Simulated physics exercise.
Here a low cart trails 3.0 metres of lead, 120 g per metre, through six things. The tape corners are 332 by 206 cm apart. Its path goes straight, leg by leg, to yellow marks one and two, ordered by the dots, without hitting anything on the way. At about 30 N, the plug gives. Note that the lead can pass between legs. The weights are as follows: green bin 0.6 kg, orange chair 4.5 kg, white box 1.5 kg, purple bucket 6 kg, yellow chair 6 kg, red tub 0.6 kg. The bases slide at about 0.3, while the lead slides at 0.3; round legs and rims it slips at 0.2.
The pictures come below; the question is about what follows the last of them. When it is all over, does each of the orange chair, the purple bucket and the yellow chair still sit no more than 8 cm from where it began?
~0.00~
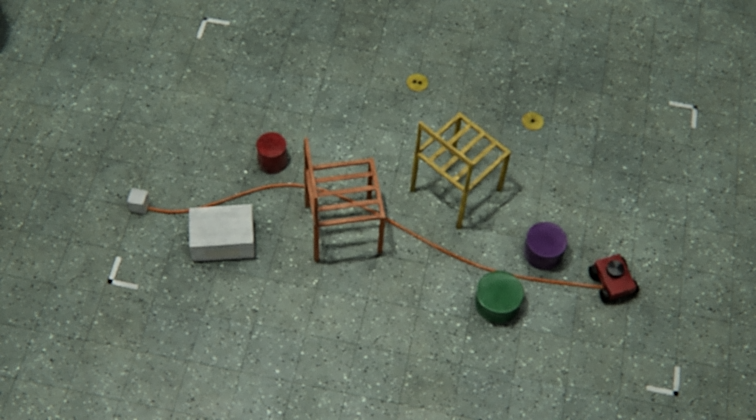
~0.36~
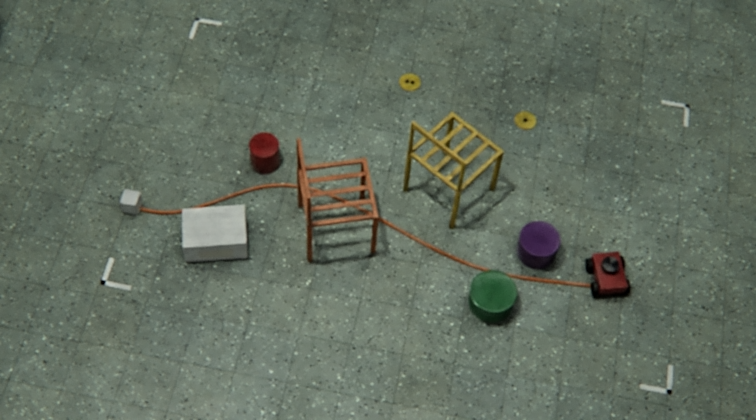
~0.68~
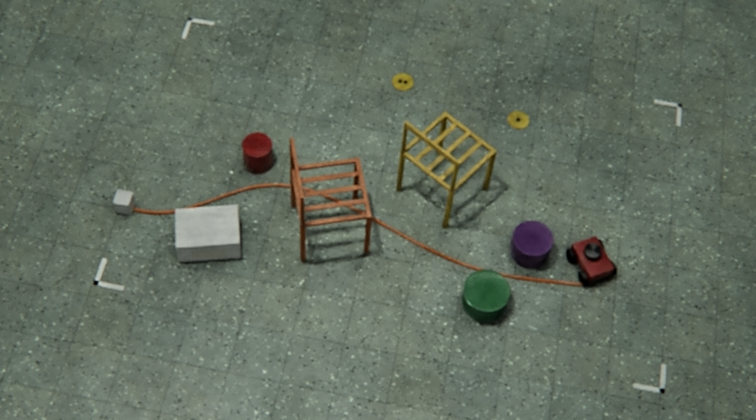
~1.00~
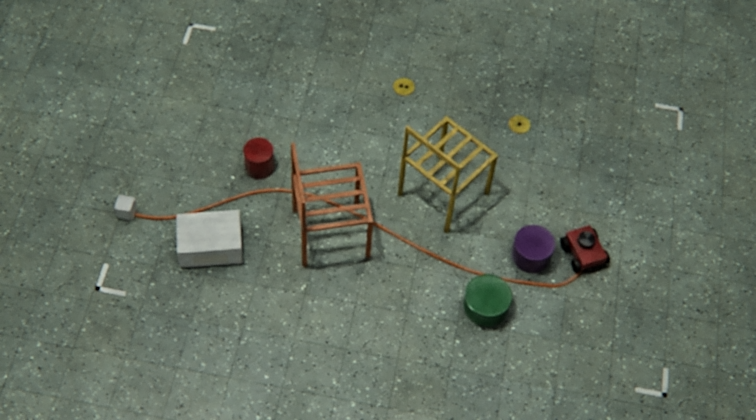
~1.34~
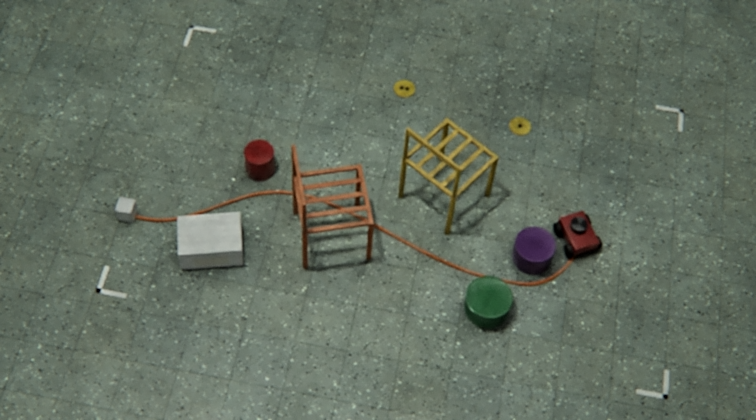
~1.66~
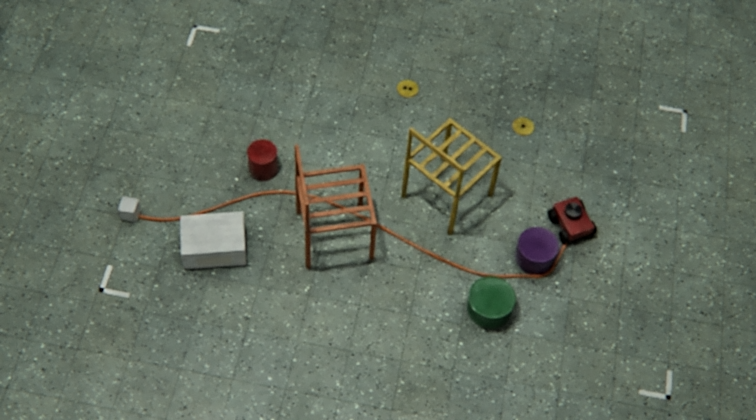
In the end orange chair: Still on its spot; purple bucket: Gone from its spot; yellow chair: Gone from its spot.
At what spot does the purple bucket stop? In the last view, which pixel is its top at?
It stops around pixel (458, 172).
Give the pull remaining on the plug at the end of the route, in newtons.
About 8 N.
By 2.9 s, cart at (547, 178), 5 N at the fixed end; purple bucket 15 cm off its start.
By 4.1 s, cart at (519, 132), 14 N at the fixed end; purple bucket 38 cm off its start.
By 5.3 s, cart at (460, 111), 14 N at the fixed end; purple bucket 51 cm off its start at (483, 185), yellow chair 5 cm off its start at (450, 151).
By 6.5 s, cart at (412, 92), 8 N at the fixed end; purple bucket 67 cm off its start, yellow chair 17 cm off its start.
By 6.9 s, cart at (412, 92), 8 N at the fixed end; purple bucket 67 cm off its start at (458, 172), yellow chair 17 cm off its start at (435, 139), orange chair 0 cm off its start at (335, 198).
